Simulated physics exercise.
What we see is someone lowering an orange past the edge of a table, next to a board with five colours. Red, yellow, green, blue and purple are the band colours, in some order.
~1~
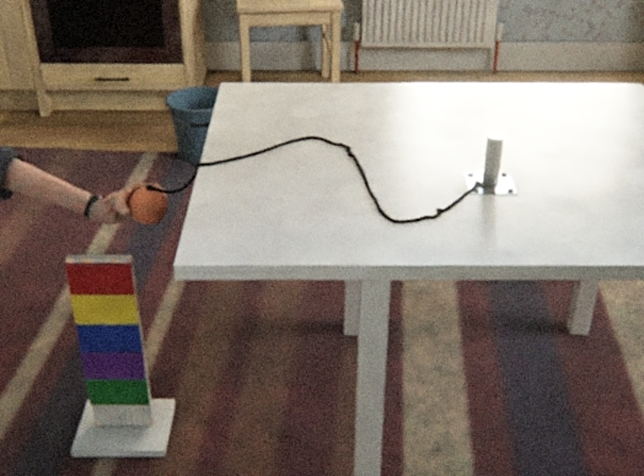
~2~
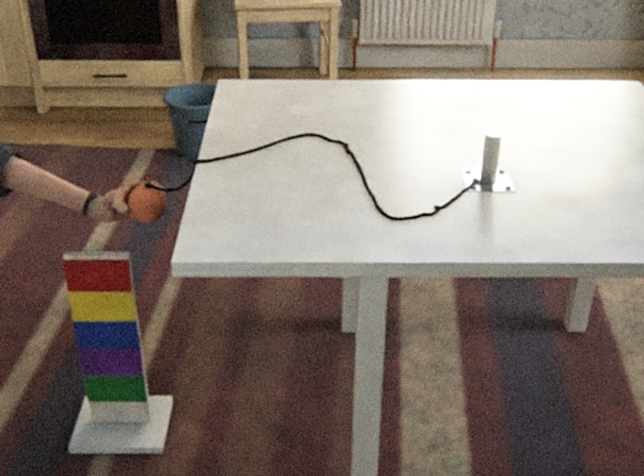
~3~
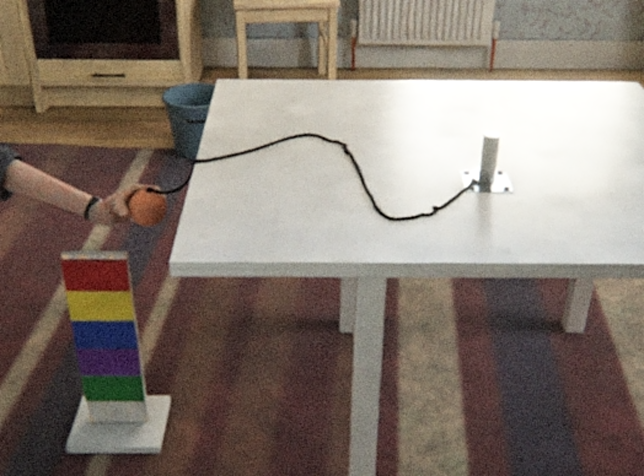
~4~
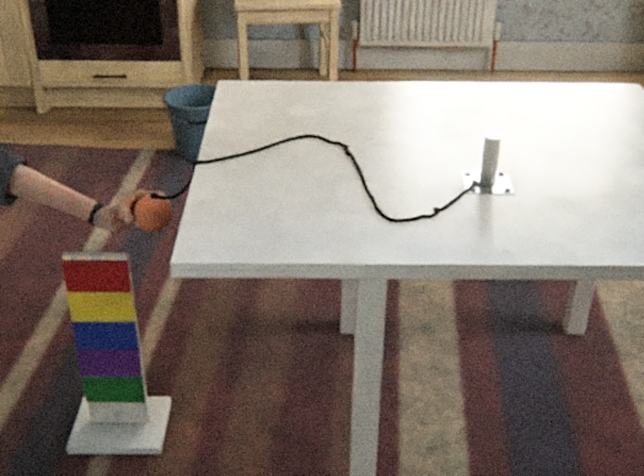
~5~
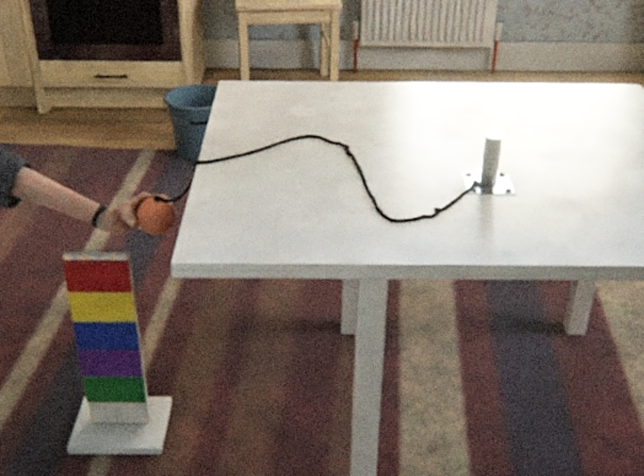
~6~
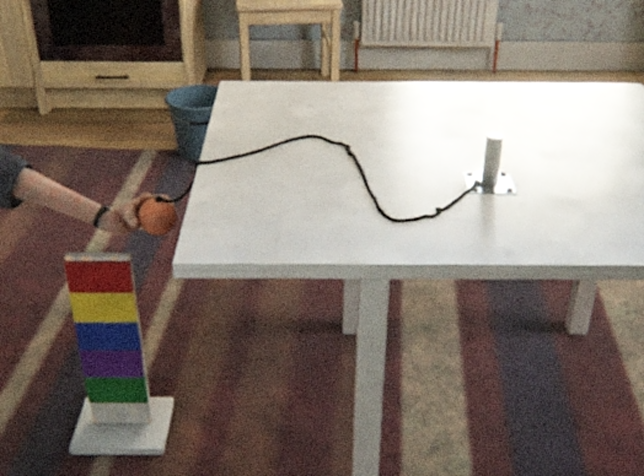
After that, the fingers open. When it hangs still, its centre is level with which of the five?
With green.
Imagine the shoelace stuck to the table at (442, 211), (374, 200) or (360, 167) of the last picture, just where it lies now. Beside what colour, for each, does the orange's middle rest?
In order: Purple; blue; yellow.
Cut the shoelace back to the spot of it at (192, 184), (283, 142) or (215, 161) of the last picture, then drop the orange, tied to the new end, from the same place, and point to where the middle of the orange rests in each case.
Taking the tries in order gives (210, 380), (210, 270) and (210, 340).
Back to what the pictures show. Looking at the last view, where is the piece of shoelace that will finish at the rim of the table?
That spot is near (348, 154).
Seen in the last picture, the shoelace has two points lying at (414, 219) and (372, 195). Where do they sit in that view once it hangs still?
End: (363, 181) and then (292, 180).
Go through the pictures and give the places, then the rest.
The first frame shows orange (149, 205); red (100, 281); yellow (105, 311); blue (109, 339); purple (114, 367); green (118, 393).
The second frame shows orange (147, 203); shoelace through (452, 200) (381, 209) (358, 164) (310, 135) (233, 156).
The third frame shows orange (148, 208).
The fourth frame shows orange (153, 213); shoelace through (452, 202) (380, 211) (357, 165) (309, 136) (233, 157).
The fifth frame shows orange (156, 216).
The sixth frame shows orange (157, 217); shoelace through (454, 202) (382, 211) (359, 166) (311, 136) (235, 157).
Soon after, orange near (176, 356); level with purple.
Then, orange near (230, 400); level with purple.
Further on, orange near (205, 402); level with green.
At rest, orange near (213, 406); level with green. The shoelace holds its middle at green.
